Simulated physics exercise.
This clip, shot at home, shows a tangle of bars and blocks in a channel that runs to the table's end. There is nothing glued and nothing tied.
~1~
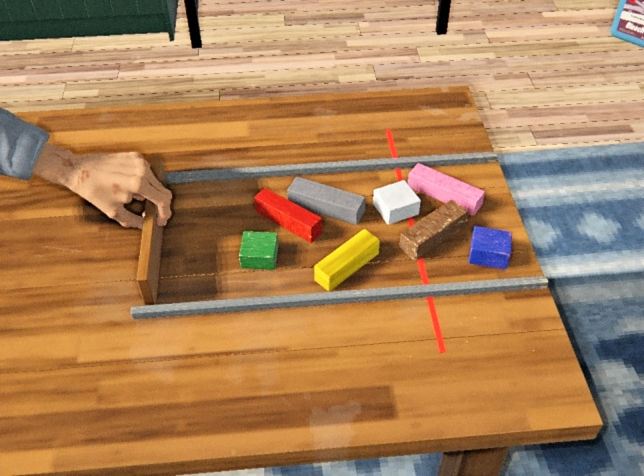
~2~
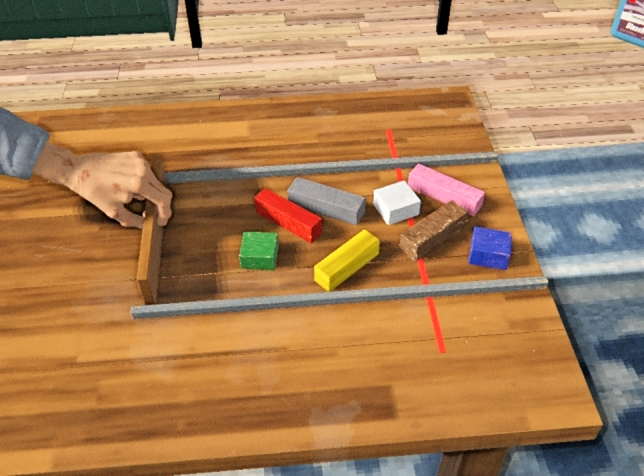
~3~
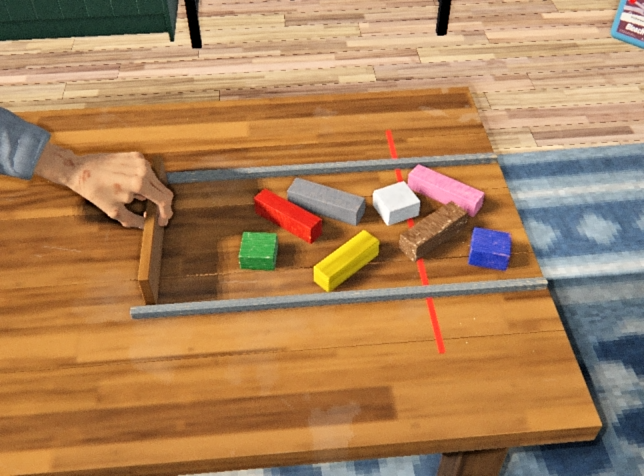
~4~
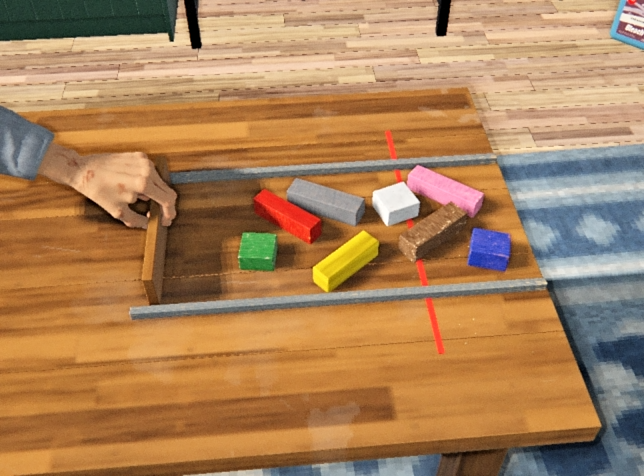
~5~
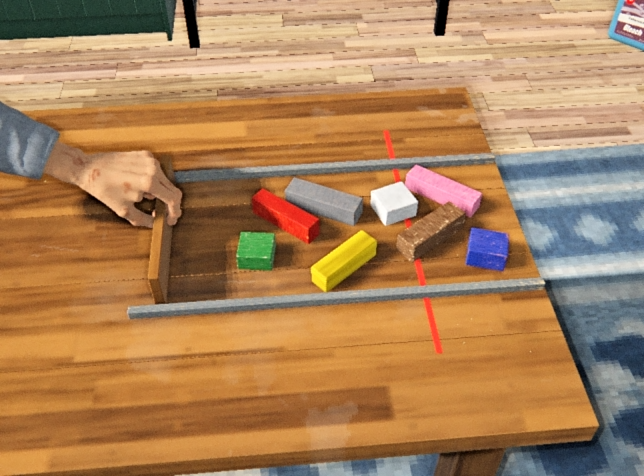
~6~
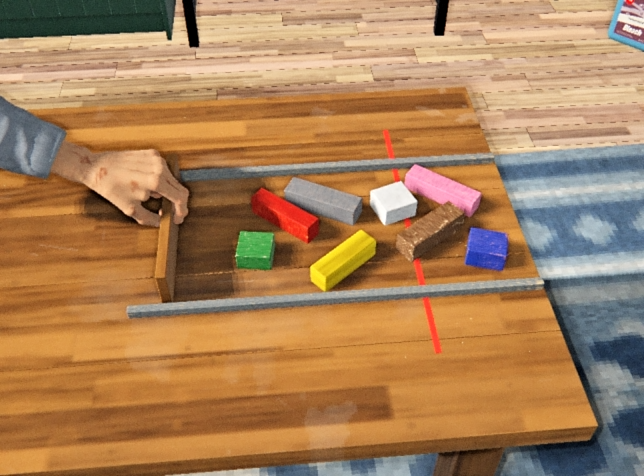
Hand sliding a wooden board slightly right along a railed channel on a table, coloured blocks and bars ahead lying still.
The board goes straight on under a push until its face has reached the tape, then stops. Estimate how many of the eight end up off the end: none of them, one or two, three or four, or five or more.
I expect not one of them will drop off.
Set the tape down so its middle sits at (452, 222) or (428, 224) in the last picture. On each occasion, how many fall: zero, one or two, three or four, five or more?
Either three or four; just one or two.
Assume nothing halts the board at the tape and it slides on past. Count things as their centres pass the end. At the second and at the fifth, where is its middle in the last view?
Pixels in order: Roughly (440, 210), roughly (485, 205).
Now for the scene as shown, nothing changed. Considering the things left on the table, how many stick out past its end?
2 in all.
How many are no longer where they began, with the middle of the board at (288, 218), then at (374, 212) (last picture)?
The count reaches 3 first and 7 second.
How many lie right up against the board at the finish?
The count in contact is 4.
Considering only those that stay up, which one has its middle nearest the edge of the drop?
Foremost: The pink bar.
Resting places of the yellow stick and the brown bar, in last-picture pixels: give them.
Roughly (453, 258); the other one roughly (492, 217).
Early on, none off yet; blue block at rest near (487, 249); pink bar at rest near (442, 190); brown bar at rest near (430, 231).
A while later, none off yet; blue block at rest near (487, 249); pink bar travelled a little near (463, 182); brown bar travelled a little near (461, 220).
Finally, the number that fall off is zero.
